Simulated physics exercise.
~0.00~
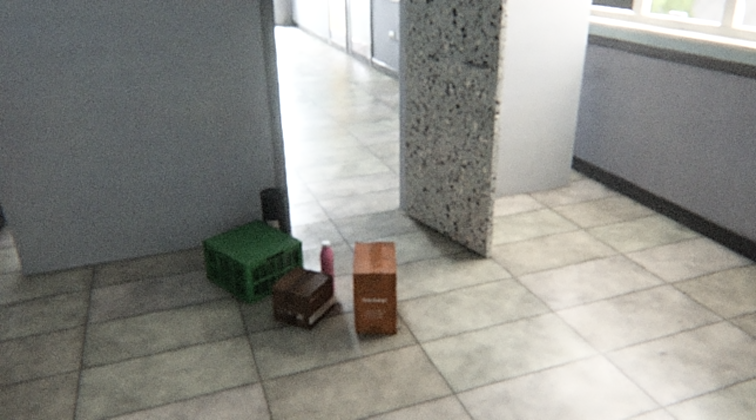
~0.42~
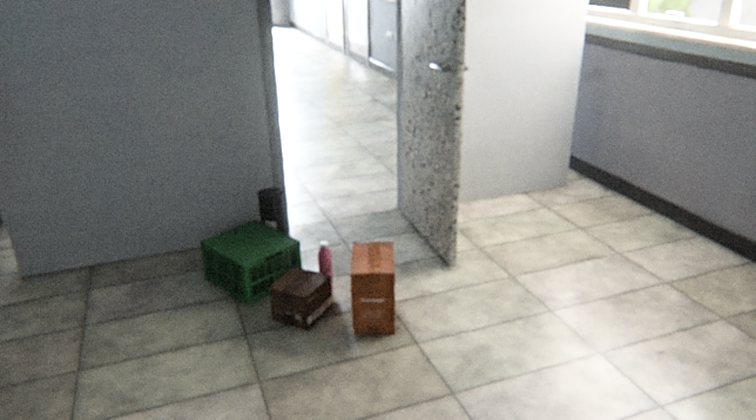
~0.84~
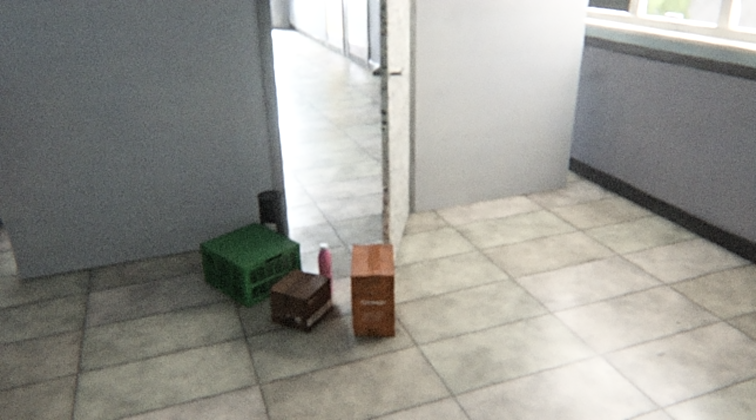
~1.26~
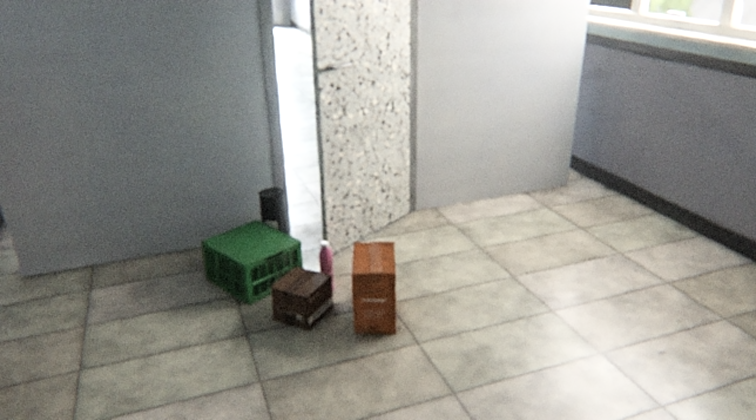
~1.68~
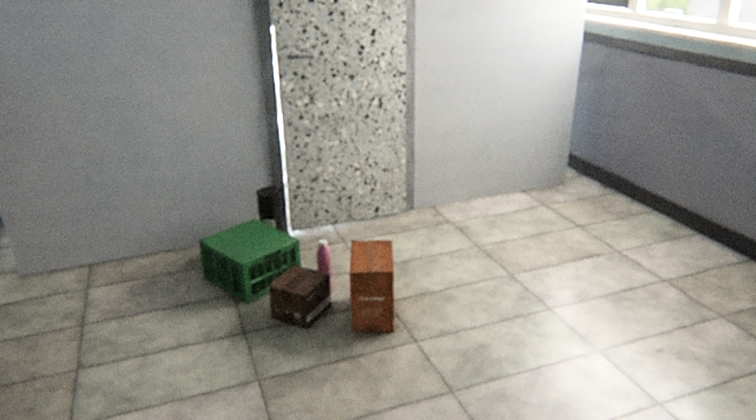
A speckled door standing open in a grey-walled room swung steadily leftward until it sat closed in its doorway, clearing a green crate, a pink bottle and two boxes, one brown and one orange, which all stayed put on the tiled floor.
